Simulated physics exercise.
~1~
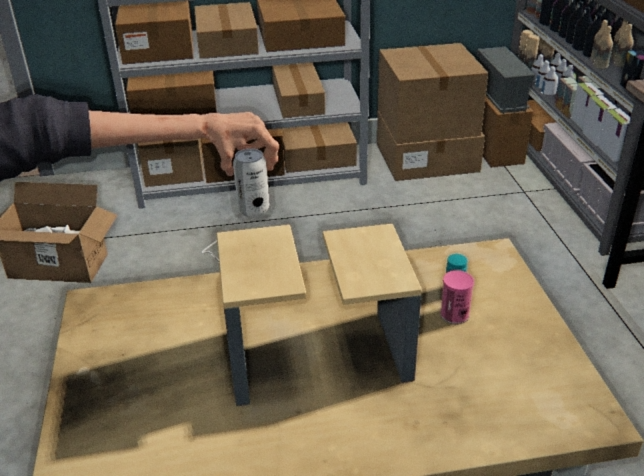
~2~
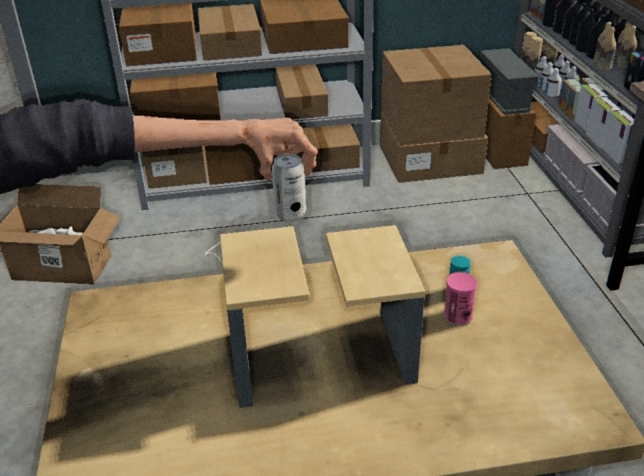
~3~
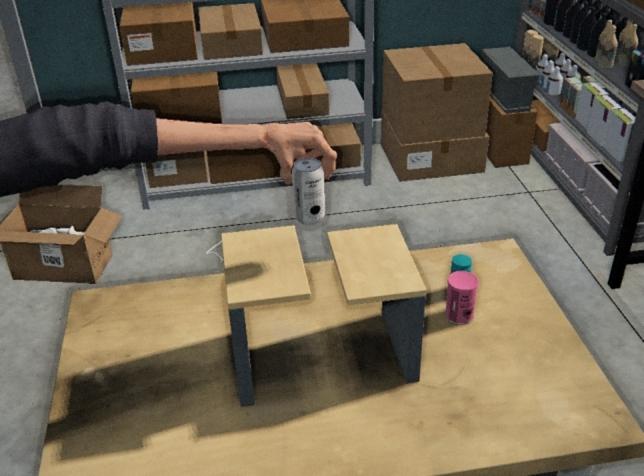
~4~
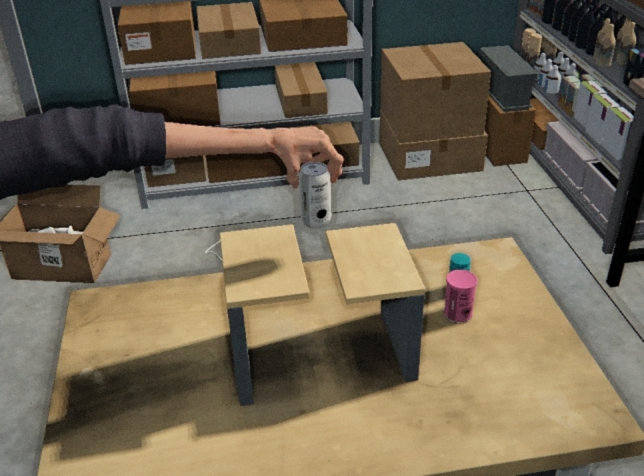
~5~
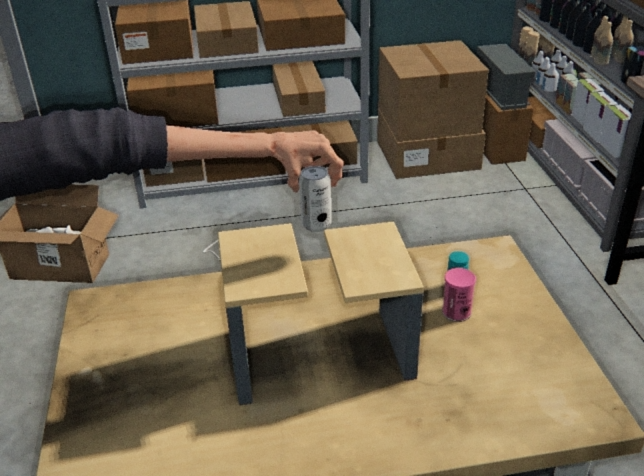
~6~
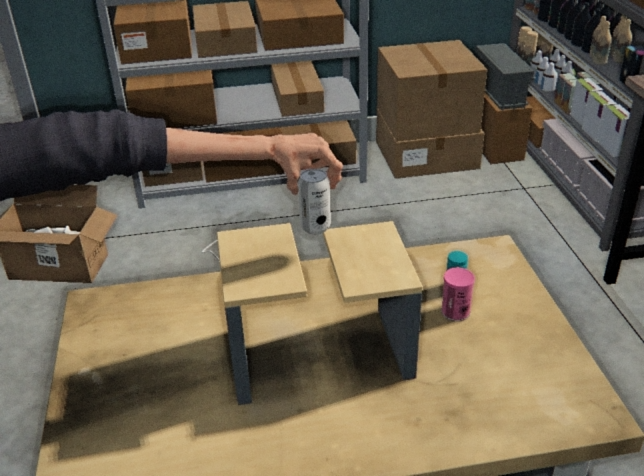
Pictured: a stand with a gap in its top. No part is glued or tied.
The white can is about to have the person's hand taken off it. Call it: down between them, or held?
Down.
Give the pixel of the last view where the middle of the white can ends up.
End position, last frame: About (320, 334).
Then, 0.30 s past the last view, white can displaced well along near (318, 281).
Then, 0.40 s past the last view, white can displaced well along near (320, 330).
Finally, moved from the start, white can; the other 2 still in place. Final places as the last picture's camera would see them, white can near (320, 334). The can goes down the gap.
